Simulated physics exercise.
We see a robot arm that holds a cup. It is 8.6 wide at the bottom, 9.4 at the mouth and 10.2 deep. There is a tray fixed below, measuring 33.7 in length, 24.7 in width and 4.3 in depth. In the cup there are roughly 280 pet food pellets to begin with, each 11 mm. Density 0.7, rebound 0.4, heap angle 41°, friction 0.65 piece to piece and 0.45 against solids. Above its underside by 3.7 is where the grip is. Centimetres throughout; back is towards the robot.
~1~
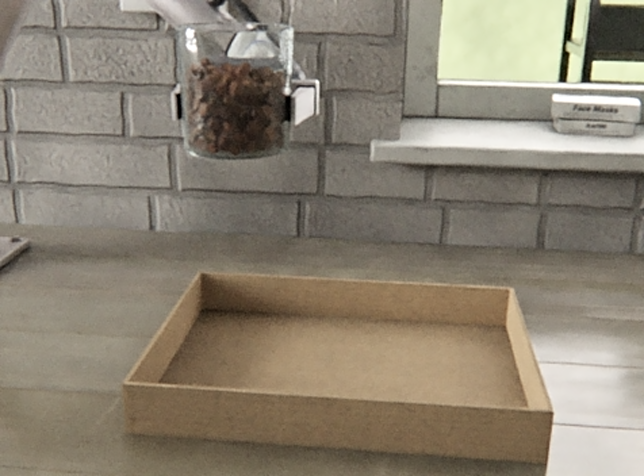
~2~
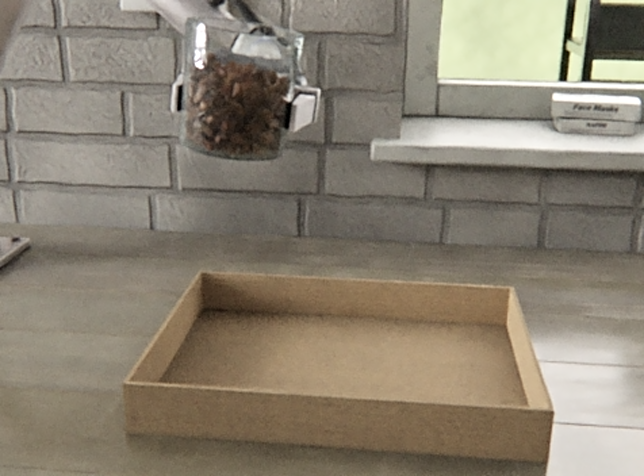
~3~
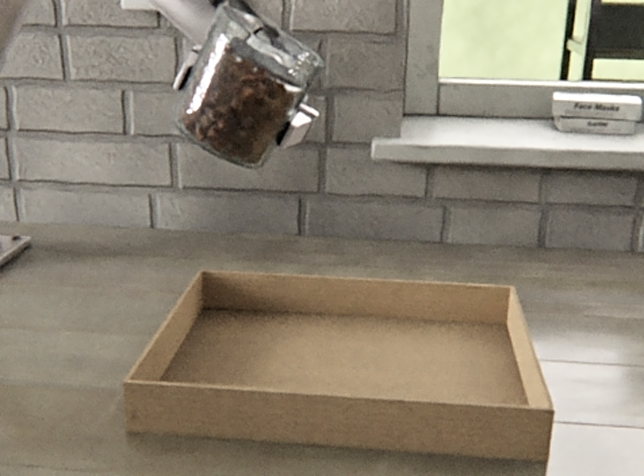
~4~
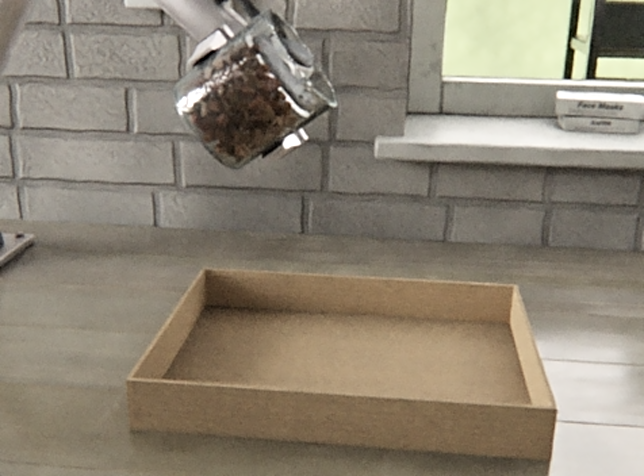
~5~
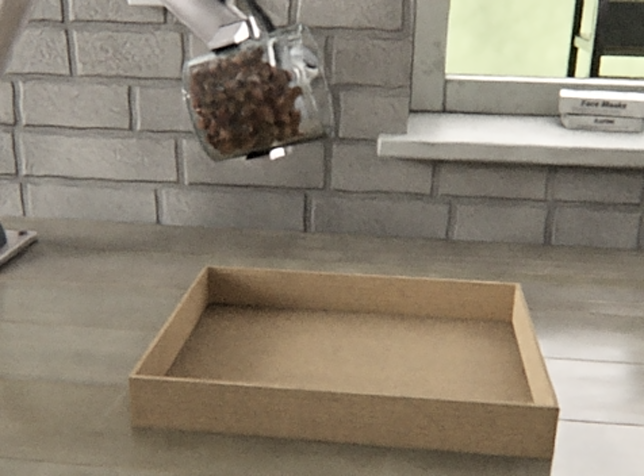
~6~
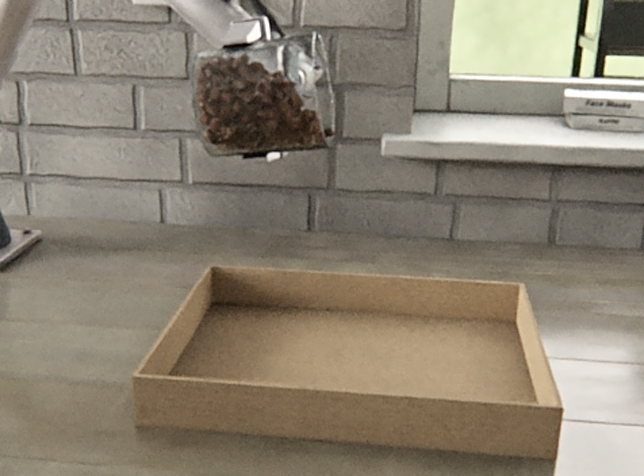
Robot arm gripping a clear cup of brown pellets, tilting it steadily rightward onto its side above an empty shallow cardboard tray.
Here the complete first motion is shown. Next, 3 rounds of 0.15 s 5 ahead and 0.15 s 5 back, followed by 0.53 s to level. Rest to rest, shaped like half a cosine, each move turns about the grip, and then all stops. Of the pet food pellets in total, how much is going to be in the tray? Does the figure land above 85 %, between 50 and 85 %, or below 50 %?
The figure lands between 50 and 85 %.
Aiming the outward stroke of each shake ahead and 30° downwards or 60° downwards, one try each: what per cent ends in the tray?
Roughly 30 per cent, then 5 per cent.
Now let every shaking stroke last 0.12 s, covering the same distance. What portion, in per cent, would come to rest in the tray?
It would be some 80 %.
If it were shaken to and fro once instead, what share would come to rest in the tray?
It would come to around 30 %.
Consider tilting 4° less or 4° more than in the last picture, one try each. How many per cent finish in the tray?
It would be around 45 and 70 per cent.
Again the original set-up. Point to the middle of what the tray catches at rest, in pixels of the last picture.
I'd point to somewhere near (401, 362).
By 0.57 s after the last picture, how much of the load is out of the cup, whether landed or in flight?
About 40 per cent.
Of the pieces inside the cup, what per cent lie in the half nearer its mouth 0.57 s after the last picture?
Around 65 per cent of it.
Then, 0.57 s on, tilted 81° forward, highest piece 25 above the table; 162 in the cup, 81 in the tray, 37 in flight or on a rim.
Then, 1.14 s on, tilted 46° forward, highest piece 27 above the table; 165 in the tray, 114 in the cup, 1 in flight or on a rim.
Then, 1.63 s on, level, highest piece 28 above the table; 166 in the tray, 114 in the cup.
Then, 2.68 s on, level, highest piece 28 above the table; 166 in the tray, 114 in the cup.
In the end, 166 in the tray, 114 in the cup. That is 59 % in the tray.
